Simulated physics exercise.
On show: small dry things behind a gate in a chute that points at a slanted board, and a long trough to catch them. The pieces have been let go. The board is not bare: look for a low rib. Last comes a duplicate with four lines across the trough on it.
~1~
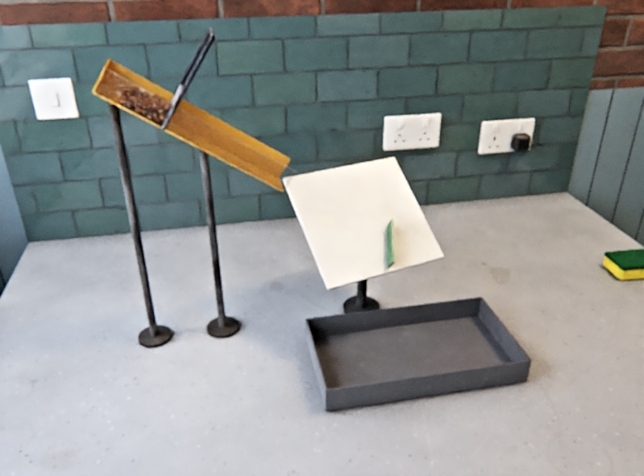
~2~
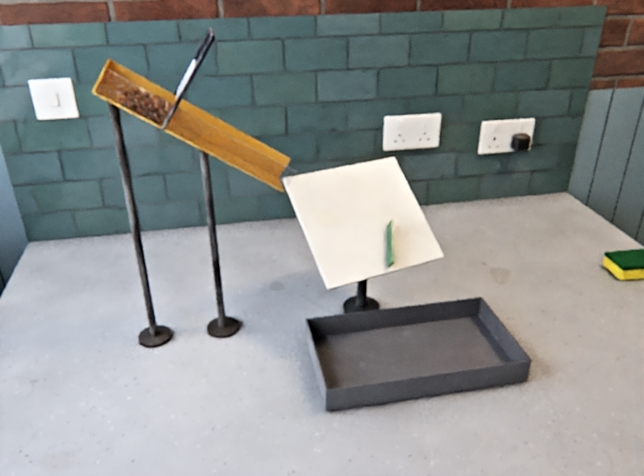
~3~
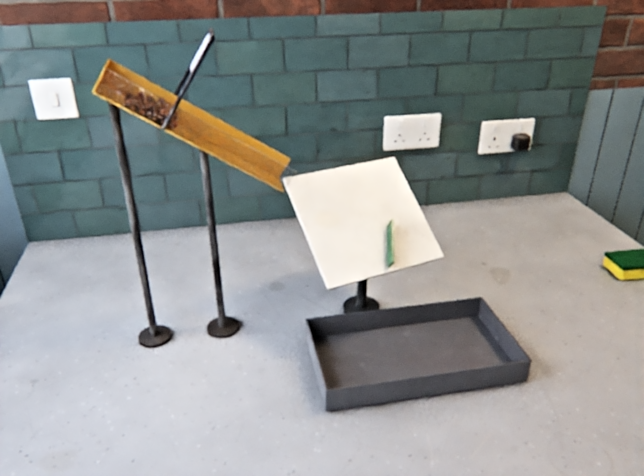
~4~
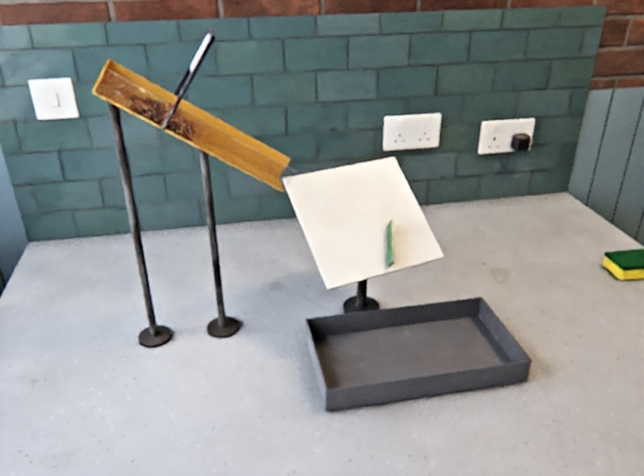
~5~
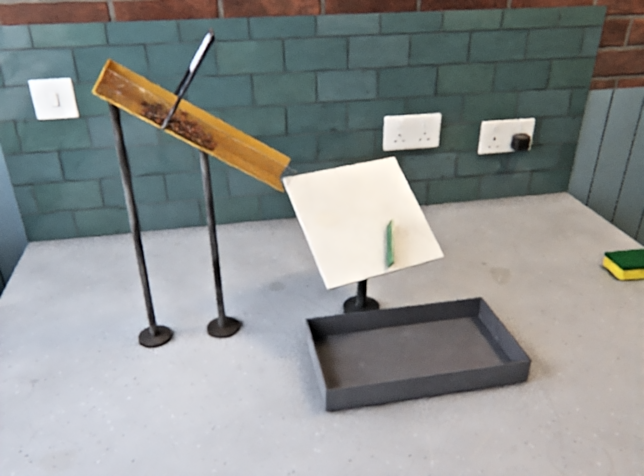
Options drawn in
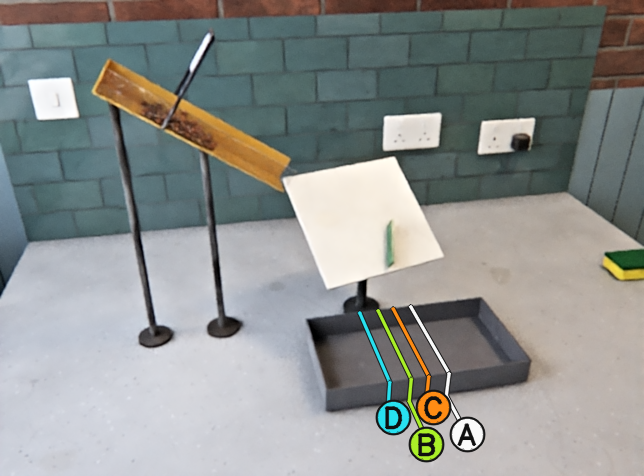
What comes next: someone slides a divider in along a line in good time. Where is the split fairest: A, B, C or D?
Line B does it best.
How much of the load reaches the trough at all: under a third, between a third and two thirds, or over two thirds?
Over two thirds.
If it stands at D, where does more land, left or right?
Right.
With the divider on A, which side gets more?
Left.
On the marked copy, line A crosses the front rim at (448, 372); line B crosses the front rim at (410, 378); line C crosses the front rim at (428, 375); line D crosses the front rim at (389, 381).
If A is chosen, of what is caught, nearly all on the left of the divider, a stray few on the right.
If B is chosen, of what is caught, about two thirds on the left of the divider, about a third on the right.
If C is chosen, of what is caught, nearly all on the left of the divider, a small part on the right.
If D is chosen, of what is caught, a small part on the left of the divider, nearly all on the right.
